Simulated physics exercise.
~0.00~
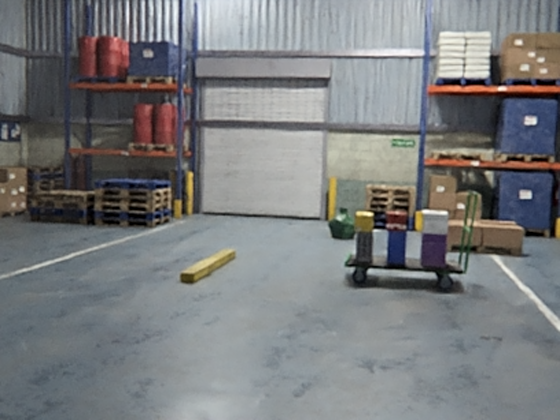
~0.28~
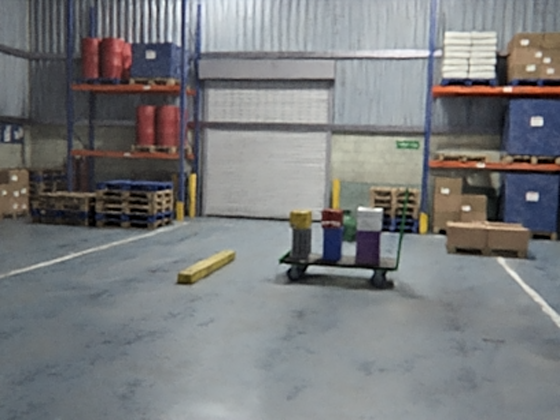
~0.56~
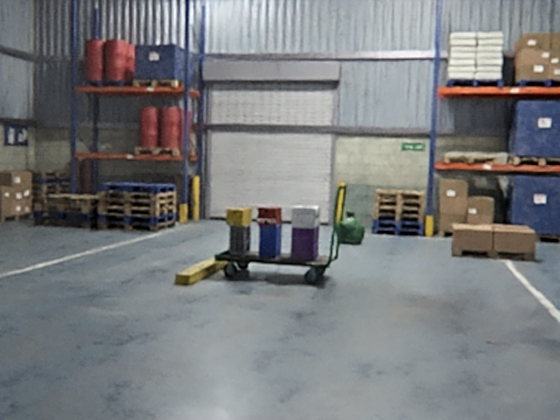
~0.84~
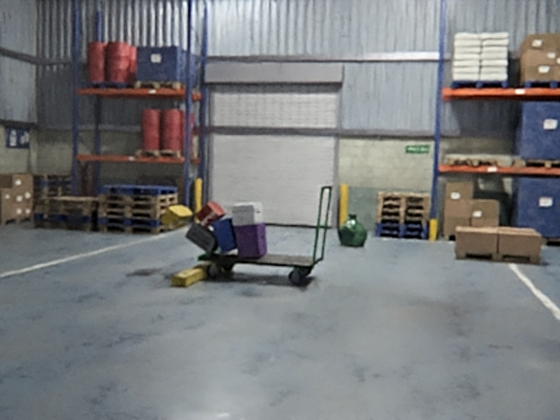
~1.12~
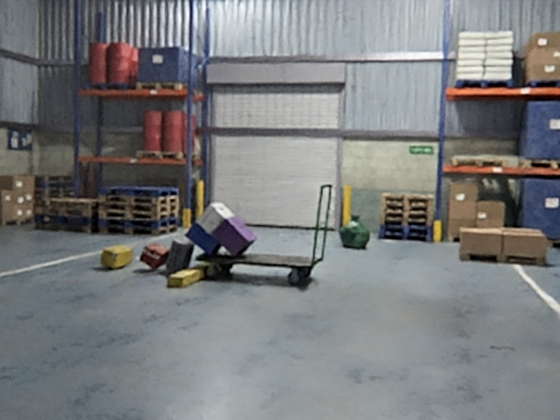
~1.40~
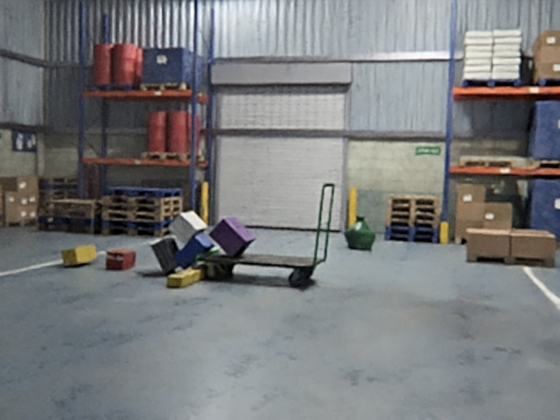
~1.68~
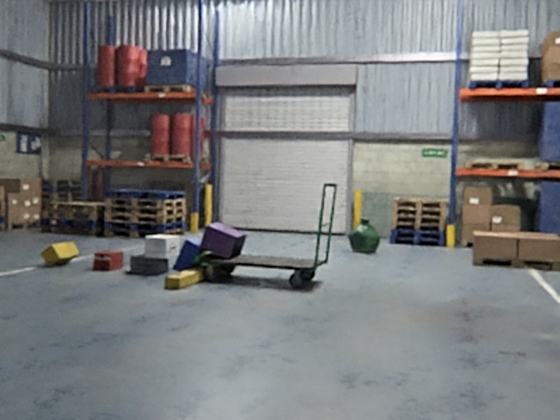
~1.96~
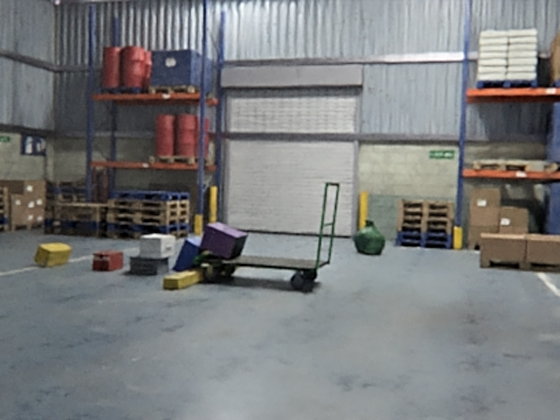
In a warehouse with tall racks and a shuttered door, a flat green cart loaded with colourful boxes rolls left across the grey floor toward a low yellow beam. A green container stands on the floor behind it. The cart reaches the beam and stops, and the load keeps going, tipping over the front edge. The yellow and red boxes tumble off first and land farthest left, while the grey crate drops over the beam and the white box follows. The purple box tips and stays on the front of the cart, with a blue one leaning just beyond the edge.
